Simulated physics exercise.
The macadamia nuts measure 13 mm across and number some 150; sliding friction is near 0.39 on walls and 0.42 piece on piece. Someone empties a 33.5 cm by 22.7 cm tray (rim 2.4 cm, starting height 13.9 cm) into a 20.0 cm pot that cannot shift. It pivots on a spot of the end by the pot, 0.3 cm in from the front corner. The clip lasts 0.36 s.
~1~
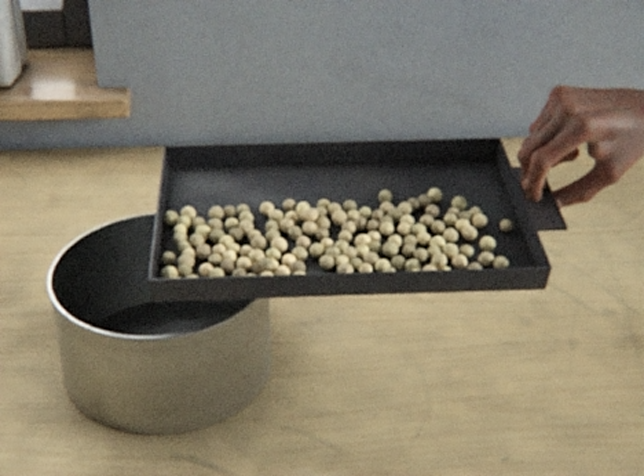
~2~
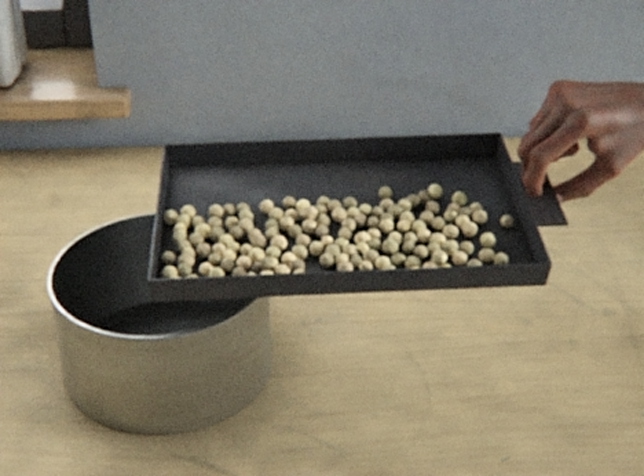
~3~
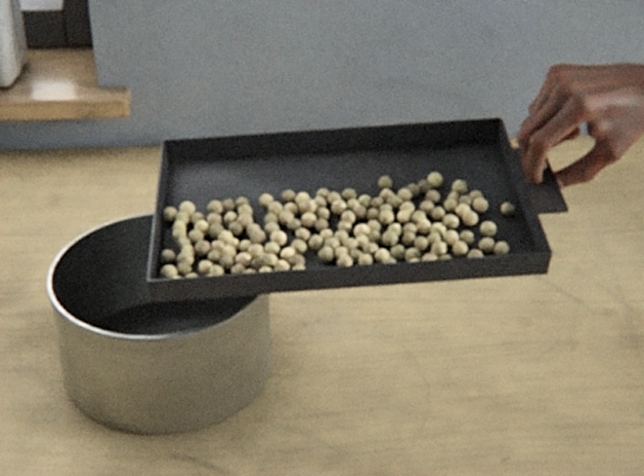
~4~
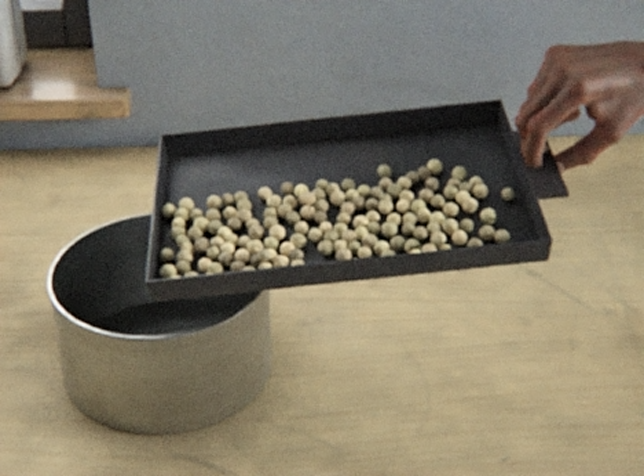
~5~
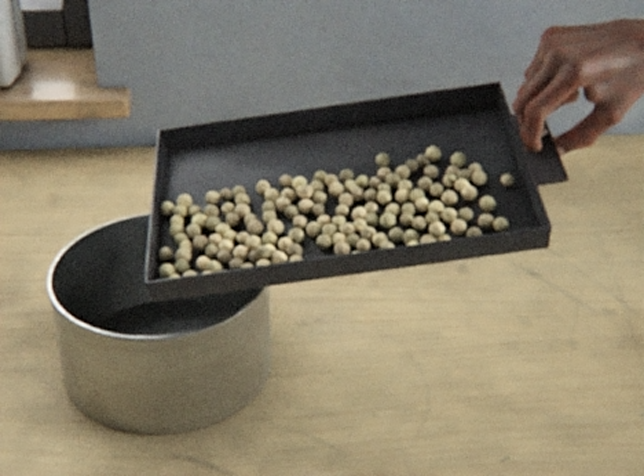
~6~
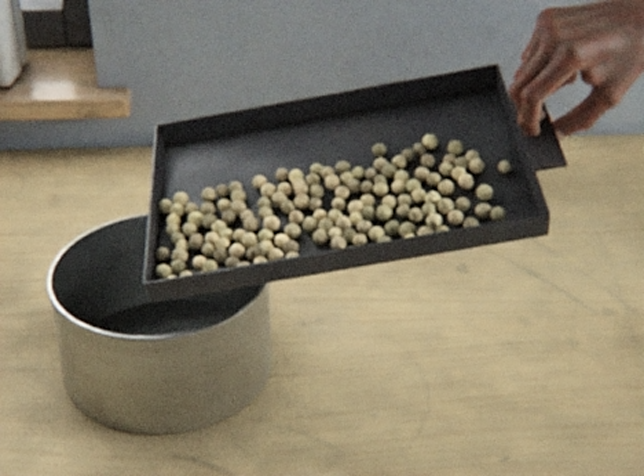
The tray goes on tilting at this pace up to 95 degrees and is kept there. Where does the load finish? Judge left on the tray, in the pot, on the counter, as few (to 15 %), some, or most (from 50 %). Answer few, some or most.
Tray few, pot few, counter most.
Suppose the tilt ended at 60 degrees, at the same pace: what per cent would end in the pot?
It would be near 0 per cent.
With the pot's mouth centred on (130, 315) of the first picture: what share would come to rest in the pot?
About 100 per cent.
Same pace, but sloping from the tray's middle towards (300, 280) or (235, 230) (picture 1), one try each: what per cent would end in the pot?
About 0 and 75 per cent.
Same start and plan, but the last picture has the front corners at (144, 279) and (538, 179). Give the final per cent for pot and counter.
Pot 80, counter 20.
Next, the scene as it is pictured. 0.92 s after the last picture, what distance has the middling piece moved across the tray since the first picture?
Roughly 4 cm.
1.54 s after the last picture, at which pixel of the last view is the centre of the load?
Near (174, 180).
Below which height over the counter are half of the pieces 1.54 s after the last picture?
Some 26 cm.
Then, 0.92 s after the last picture, tilt 51 degrees; the tray holds 100 %, the pot 0 %.
Then, 1.54 s after the last picture, tilt 76 degrees; the tray holds 100 %, the pot 0 %.
Then, 2.20 s after the last picture, tilt 95 degrees; the tray holds 5 %, the pot 5 %.
In the end, tray 0 %, pot 5 %, counter 90 %.
